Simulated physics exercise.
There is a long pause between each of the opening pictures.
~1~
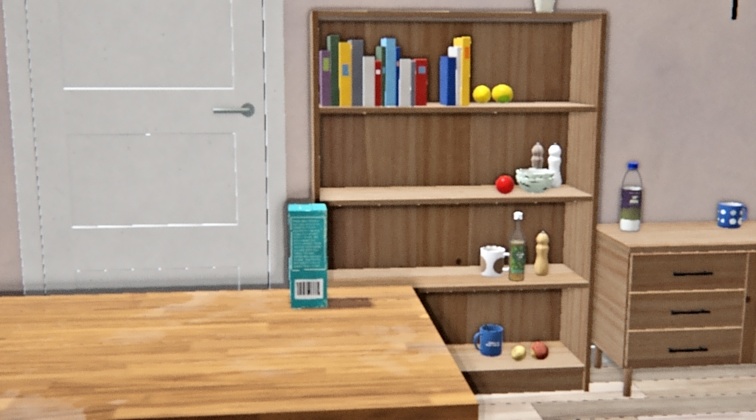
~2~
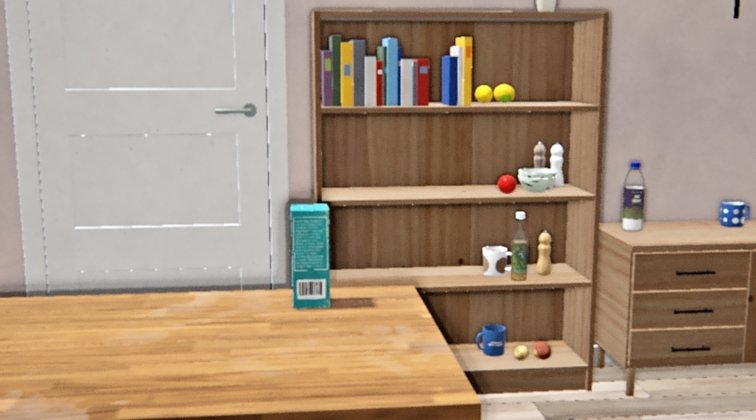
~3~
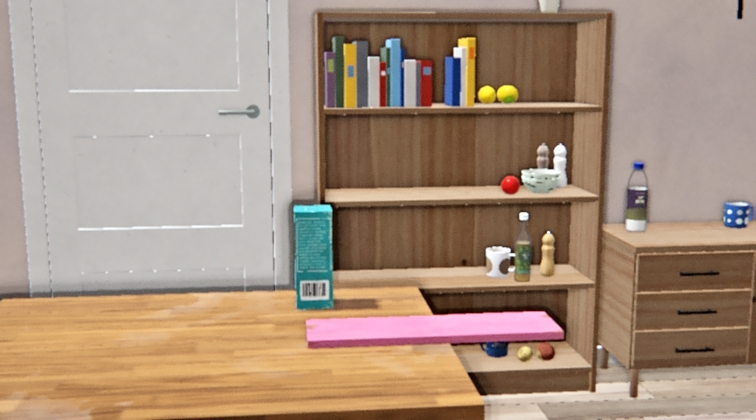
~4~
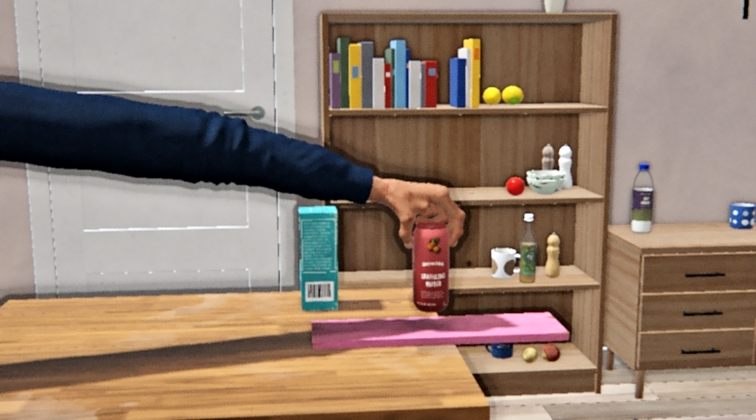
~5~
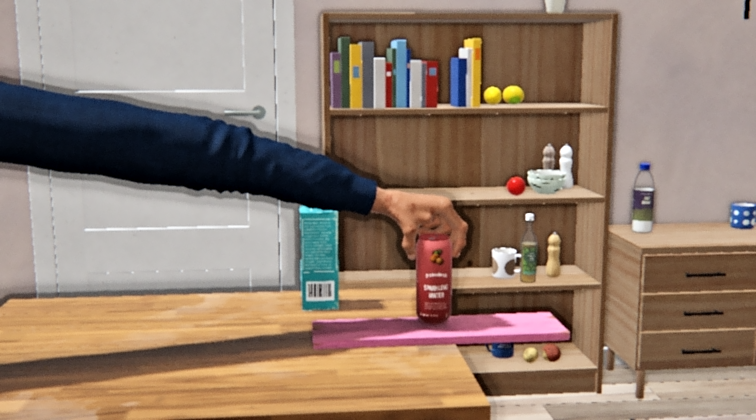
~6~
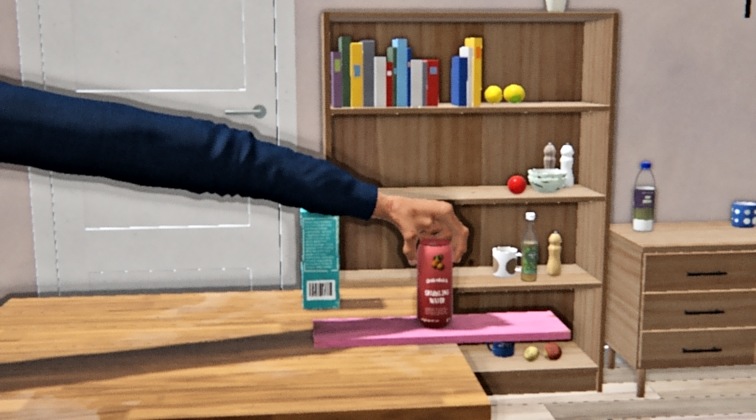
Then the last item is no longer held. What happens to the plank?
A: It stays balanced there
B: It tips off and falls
The answer is A.
Then, 0.90 s past the last view, nothing moves.
Then, 1.80 s past the last view, red can resting near (435, 284).
Finally, all 3 still in place. Final places as the last picture's camera would see them, red can near (435, 284). The plank keeps its balance.
